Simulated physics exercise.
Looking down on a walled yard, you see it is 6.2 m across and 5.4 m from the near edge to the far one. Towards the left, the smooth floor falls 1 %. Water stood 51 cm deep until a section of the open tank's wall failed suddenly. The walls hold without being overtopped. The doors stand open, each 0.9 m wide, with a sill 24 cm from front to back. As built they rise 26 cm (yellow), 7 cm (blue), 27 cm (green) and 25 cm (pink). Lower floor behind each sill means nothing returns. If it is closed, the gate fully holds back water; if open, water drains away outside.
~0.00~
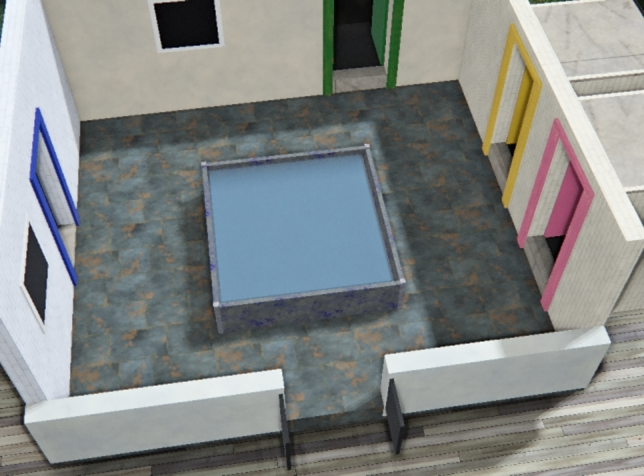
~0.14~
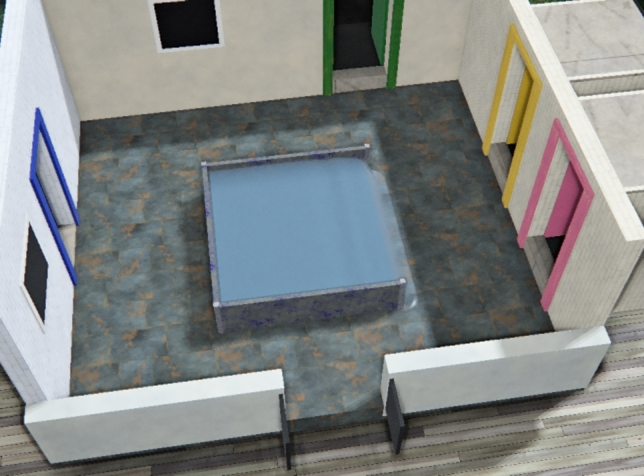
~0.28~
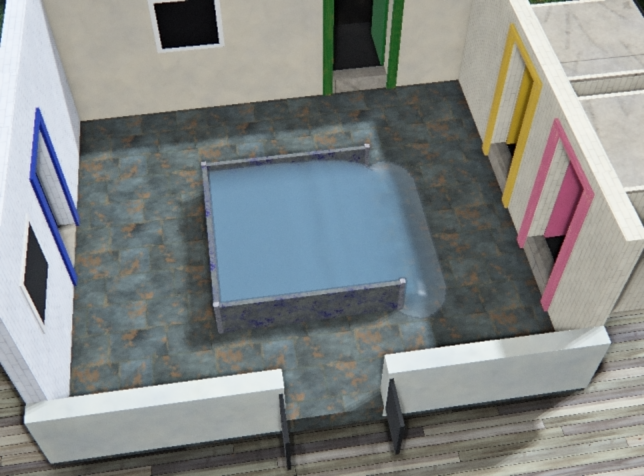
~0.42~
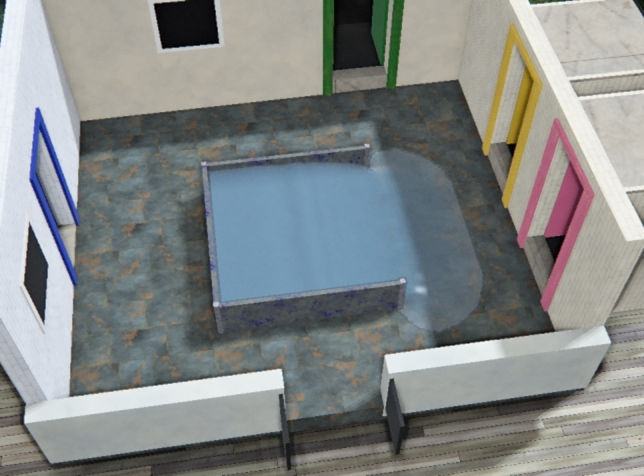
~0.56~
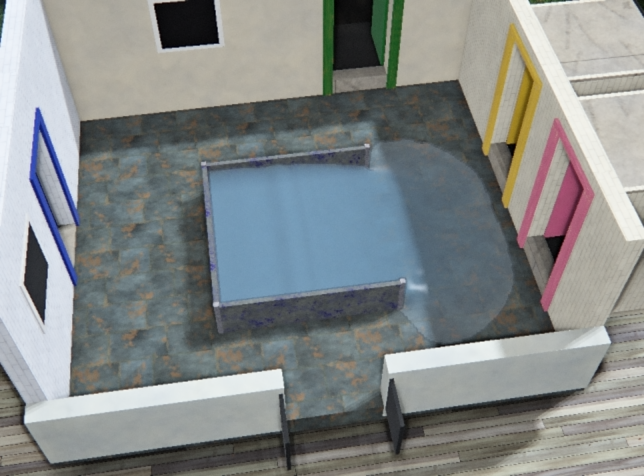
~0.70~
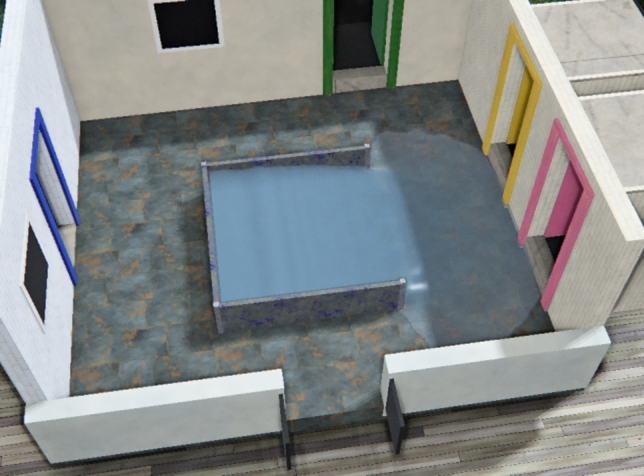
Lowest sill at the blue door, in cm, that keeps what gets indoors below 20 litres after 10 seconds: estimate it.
My estimate is 12.5 cm.
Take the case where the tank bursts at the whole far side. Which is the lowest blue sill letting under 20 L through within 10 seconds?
That way, roughly 6.0 cm.
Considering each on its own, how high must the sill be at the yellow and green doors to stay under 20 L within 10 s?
You'd want about 25 centimetres at yellow and about 11.0 centimetres at green.
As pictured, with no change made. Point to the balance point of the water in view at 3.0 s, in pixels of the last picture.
Around (407, 231).
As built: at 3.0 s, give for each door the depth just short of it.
Lab note, depth in cm: Yellow 24; blue 0; green 12; pink 23.
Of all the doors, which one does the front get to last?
Coming last is the blue one.
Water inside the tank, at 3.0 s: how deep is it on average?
Average depth: Approx. 16 cm.
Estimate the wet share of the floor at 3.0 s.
40 %.
After 1.4 s water covers 30 % of the floor, deepest (35 cm) near (496, 222); it has not reached the blue door.
After 3.0 s water covers 40 % of the floor, deepest (34 cm) near (562, 362); it has not reached the blue door.
After 10.0 s water covers 95 % of the floor, deepest (16 cm) near (80, 144); 13 cm at the blue door, 89 litres in over its 7 cm sill.
At the blue door as built, the water arrived by 5.4 s and peaked near 16 cm at 7.8 s.
With a sill of 11 cm, 34 litres would have come in within the 10 s; with 14.5 cm, 8 litres. So under 20 litres takes about 12.5 cm.
